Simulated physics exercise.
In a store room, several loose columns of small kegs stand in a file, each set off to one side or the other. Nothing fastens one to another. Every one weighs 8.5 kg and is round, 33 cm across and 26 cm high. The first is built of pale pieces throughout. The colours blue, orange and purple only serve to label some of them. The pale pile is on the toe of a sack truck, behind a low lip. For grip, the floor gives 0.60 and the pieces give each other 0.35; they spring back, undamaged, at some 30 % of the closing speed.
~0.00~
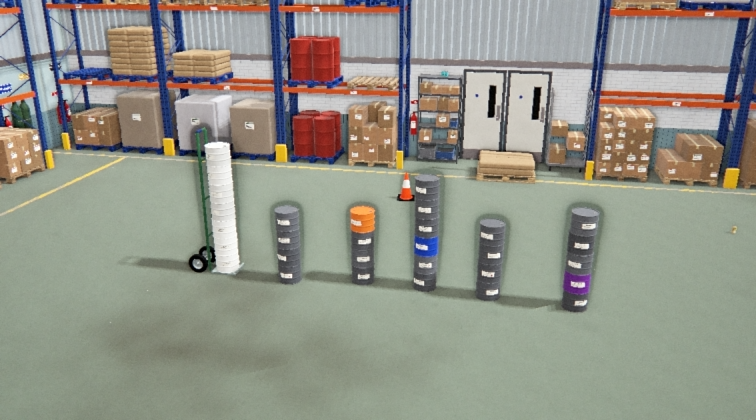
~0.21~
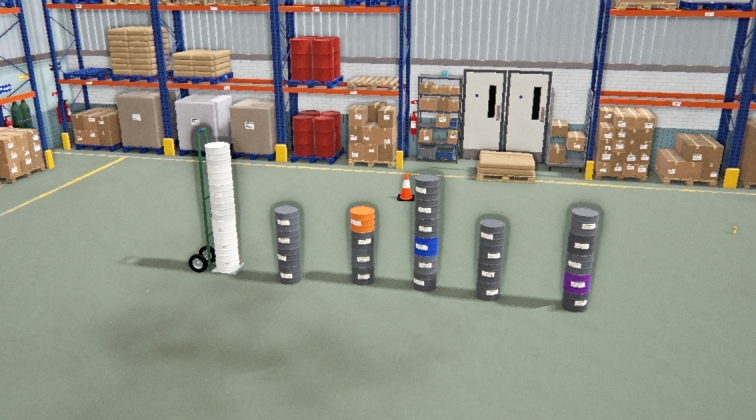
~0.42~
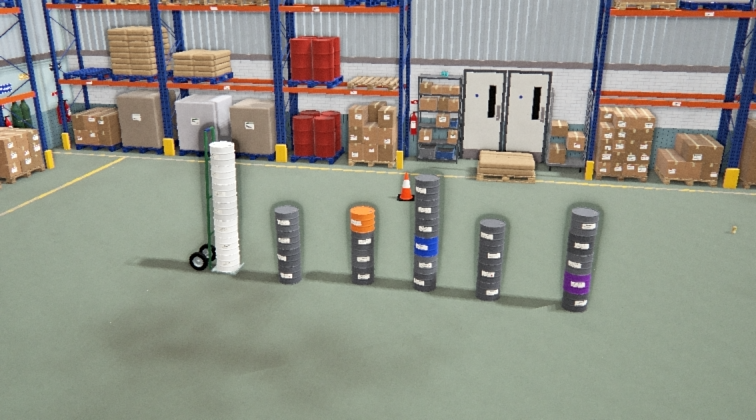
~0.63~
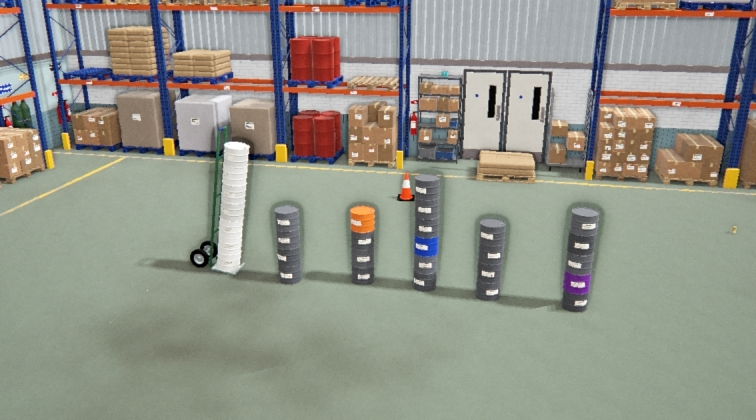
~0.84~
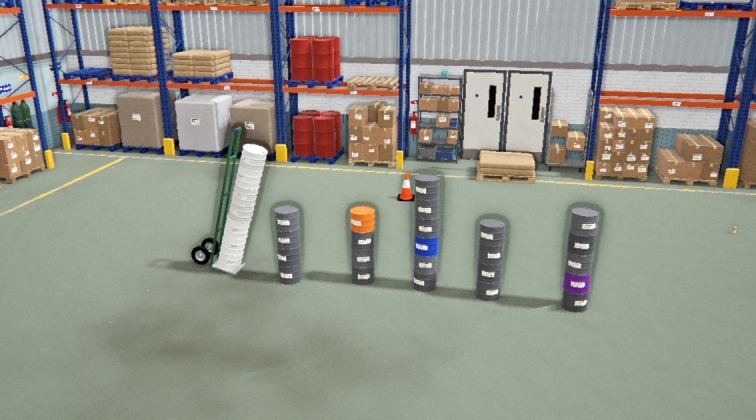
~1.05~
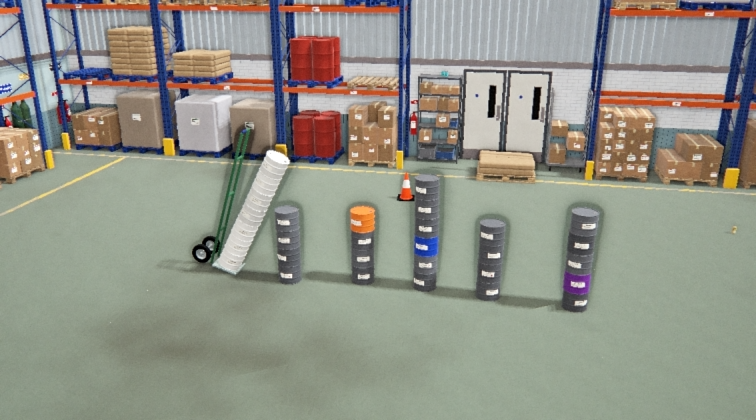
A green sack truck tilts forward to the right, slowly and then faster, and the tall white stack on its toe leans with it, by the last moment slanting further than the truck's frame. To its right stand five dark grey columns, one topped orange, one banded blue, one purple near its base, all motionless. The fixed, raised view shows a storeroom with loaded racks behind.
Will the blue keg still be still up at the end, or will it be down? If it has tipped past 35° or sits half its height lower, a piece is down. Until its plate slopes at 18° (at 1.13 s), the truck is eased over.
The blue keg keeps its position.
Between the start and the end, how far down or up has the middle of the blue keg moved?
About 0 cm lower.
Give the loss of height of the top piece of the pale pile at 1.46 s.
About 60 cm.
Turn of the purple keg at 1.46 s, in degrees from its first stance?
My estimate is close to 0°.
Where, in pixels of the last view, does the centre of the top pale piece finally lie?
In the last view it ends up close to (301, 293).
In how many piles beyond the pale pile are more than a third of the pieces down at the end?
Total count: 2.
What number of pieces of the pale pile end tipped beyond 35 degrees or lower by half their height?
The count is 7.
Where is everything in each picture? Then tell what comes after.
In the first picture (each place is the centre of the face we see best), truck frame (200, 162) 0° forward; blue keg (425, 247); purple keg (578, 285); orange keg (360, 223); the others all in place.
In the second picture, truck frame (200, 161) 0° forward; blue keg (425, 247).
In the third picture, truck frame (206, 160) 3° forward; blue keg (425, 247).
In the fourth picture, truck frame (217, 160) 9° forward, top of the pale pile leaning 9°; blue keg (425, 247); the others all in place.
In the fifth picture, truck frame (228, 160) 14° forward, top of the pale pile leaning 17°; blue keg (425, 247); the others all in place.
In the sixth picture, truck frame (236, 161) 18° forward, top of the pale pile leaning 27°; blue keg (425, 247); orange keg (360, 223); purple keg (578, 285); the others all in place.
By 1.46 s, 7 of the pale pile down; none of the 23 other kegs down, 4 disturbed; blue keg unmoved.
By 1.98 s, 7 of the pale pile down; 2 of the 23 other kegs down; blue keg unmoved; orange keg tilted 32°, 8 cm lower.
By 2.84 s, 7 of the pale pile down; 7 of the 23 other kegs down; blue keg unmoved; orange keg on its side.
When it is over (4.2 s), 7 of the pale pile down; 6 of the 23 other kegs down; blue keg unmoved; orange keg on its side; purple keg unmoved. In pixels of the last frame, middles, blue keg near (427, 243), orange keg near (420, 246).
